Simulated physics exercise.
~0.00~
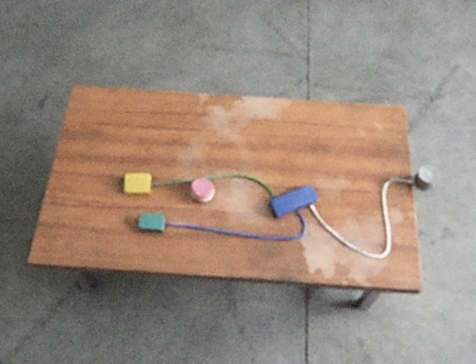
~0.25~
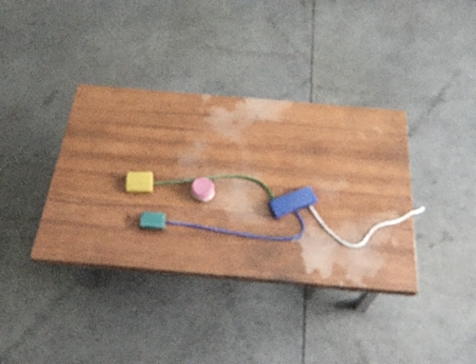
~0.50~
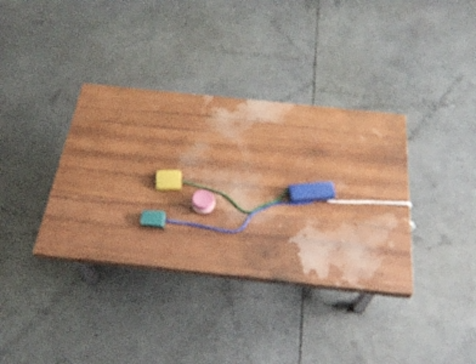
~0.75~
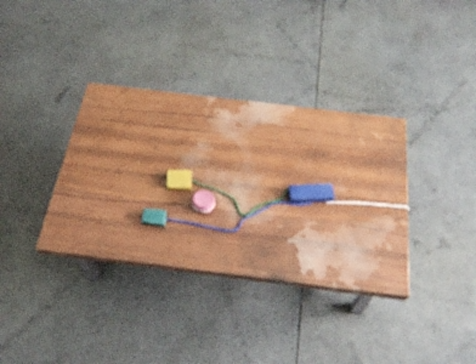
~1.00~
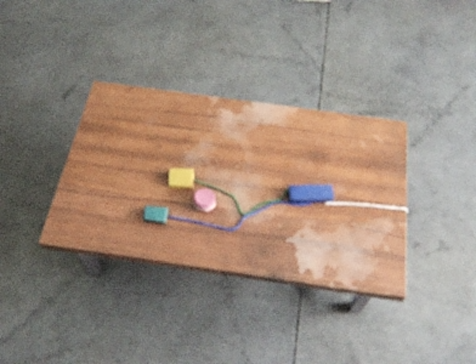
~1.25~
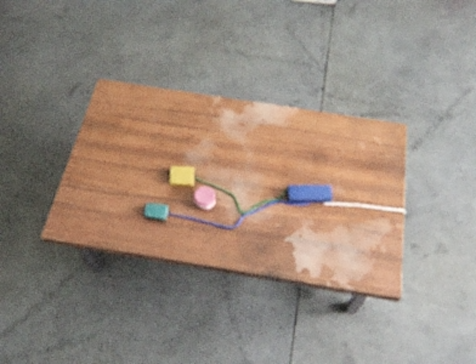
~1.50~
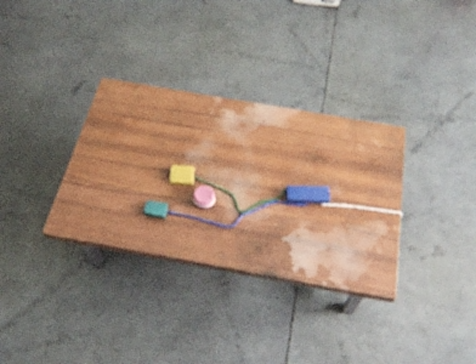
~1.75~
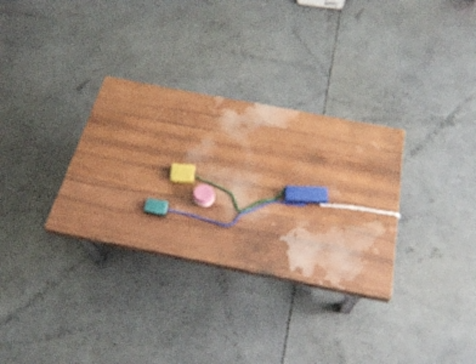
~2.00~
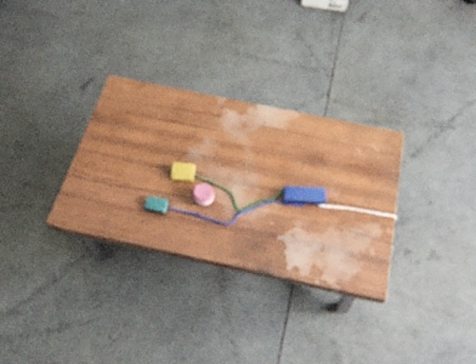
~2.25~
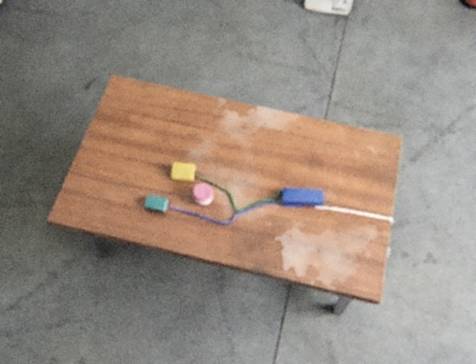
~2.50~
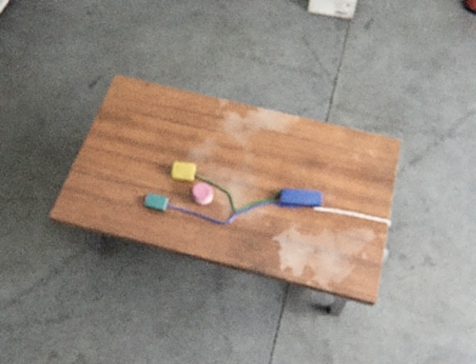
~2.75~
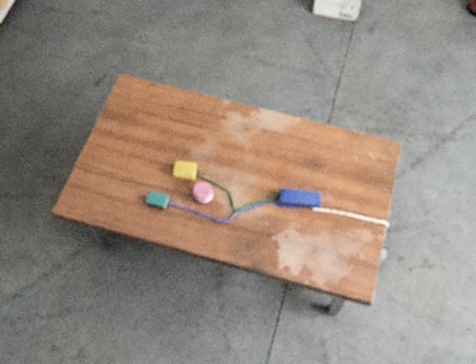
Grey speaker dropping off a wooden table's right edge, its white cable tugging the blue strip and yellow block rightward before everything settles.
